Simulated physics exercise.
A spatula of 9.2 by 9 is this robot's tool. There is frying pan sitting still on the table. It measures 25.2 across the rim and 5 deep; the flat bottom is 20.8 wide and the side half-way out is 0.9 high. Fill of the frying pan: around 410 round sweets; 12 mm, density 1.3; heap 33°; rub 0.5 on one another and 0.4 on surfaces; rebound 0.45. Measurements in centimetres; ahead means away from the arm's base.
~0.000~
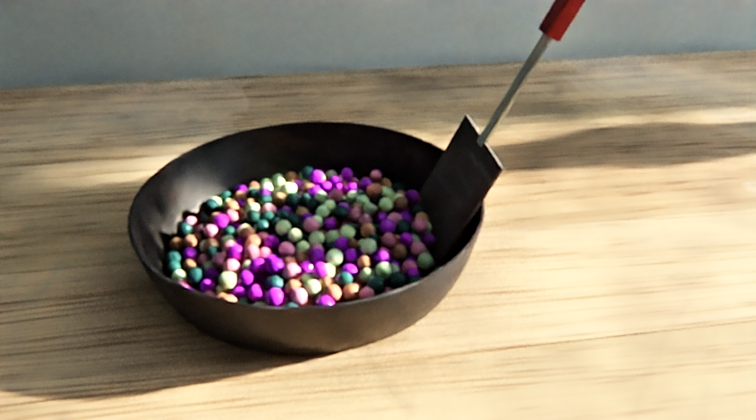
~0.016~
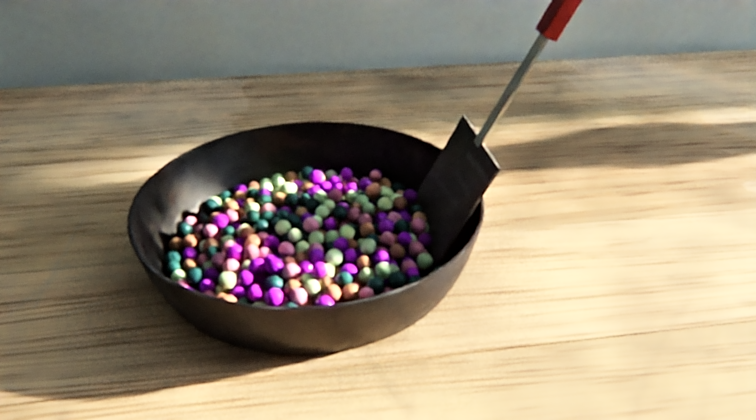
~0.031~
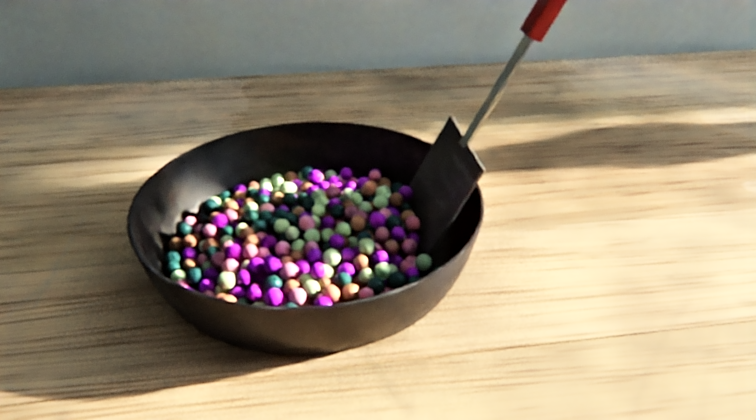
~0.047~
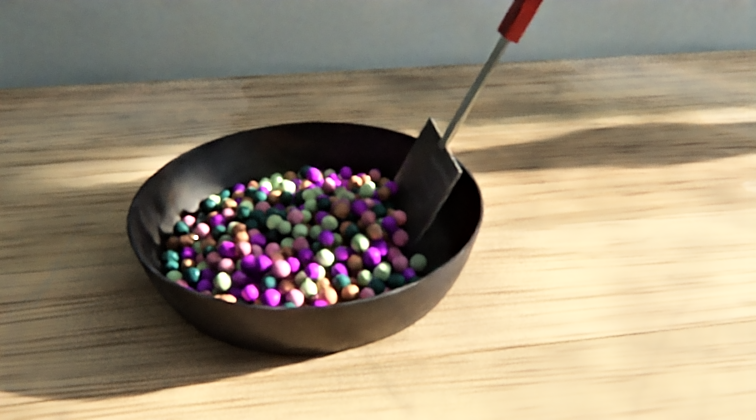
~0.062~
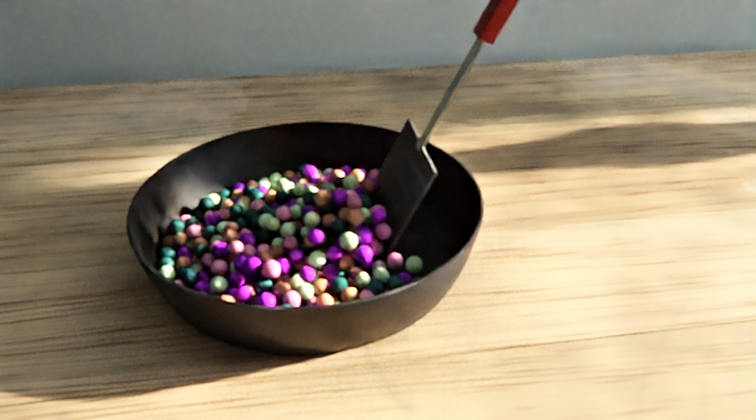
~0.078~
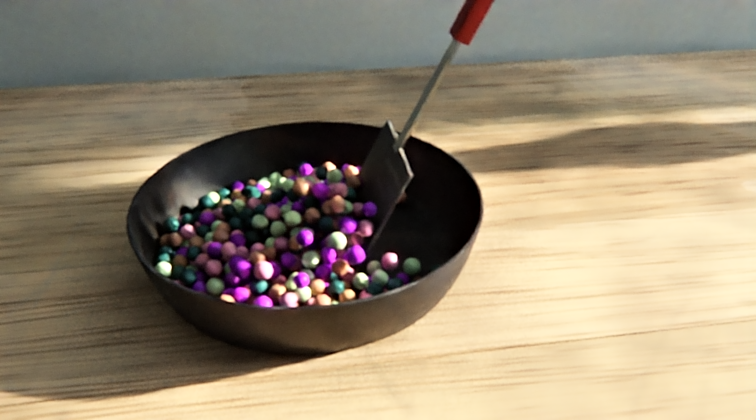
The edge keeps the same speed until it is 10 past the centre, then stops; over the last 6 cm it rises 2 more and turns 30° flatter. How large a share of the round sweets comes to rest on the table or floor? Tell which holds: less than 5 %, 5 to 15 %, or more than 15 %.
What holds is more than 15 %.
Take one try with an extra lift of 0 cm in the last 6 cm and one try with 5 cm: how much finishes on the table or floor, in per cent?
Close to 15 and 25 percent respectively.
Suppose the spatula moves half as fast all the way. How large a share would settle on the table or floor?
Estimated result: Some 5 %.
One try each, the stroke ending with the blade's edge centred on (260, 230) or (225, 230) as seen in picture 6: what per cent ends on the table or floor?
The two tries give near 0 and near 5 in a hundred.
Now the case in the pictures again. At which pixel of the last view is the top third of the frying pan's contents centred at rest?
It is centred around (199, 244).
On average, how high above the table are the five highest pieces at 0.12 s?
Some 7 cm.
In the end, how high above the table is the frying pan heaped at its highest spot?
It reaches roughly 5.5 cm.
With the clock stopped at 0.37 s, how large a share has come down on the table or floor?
Roughly 10 percent.
By 0.12 s, sloping 63°, highest piece 8 above the table; 408 in the frying pan.
By 0.15 s, sloping 54°, highest piece 9 above the table; 408 in the frying pan.
By 0.37 s, sloping 33°, highest piece 14 above the table; 314 in the frying pan, 46 on the table or floor, 48 on the blade or in flight.
By 1.42 s, sloping 33°, highest piece 5 above the table; 310 in the frying pan, 98 on the table or floor.
Final count, 310 in the frying pan, 98 on the table or floor. That is 24 % on the table or floor.
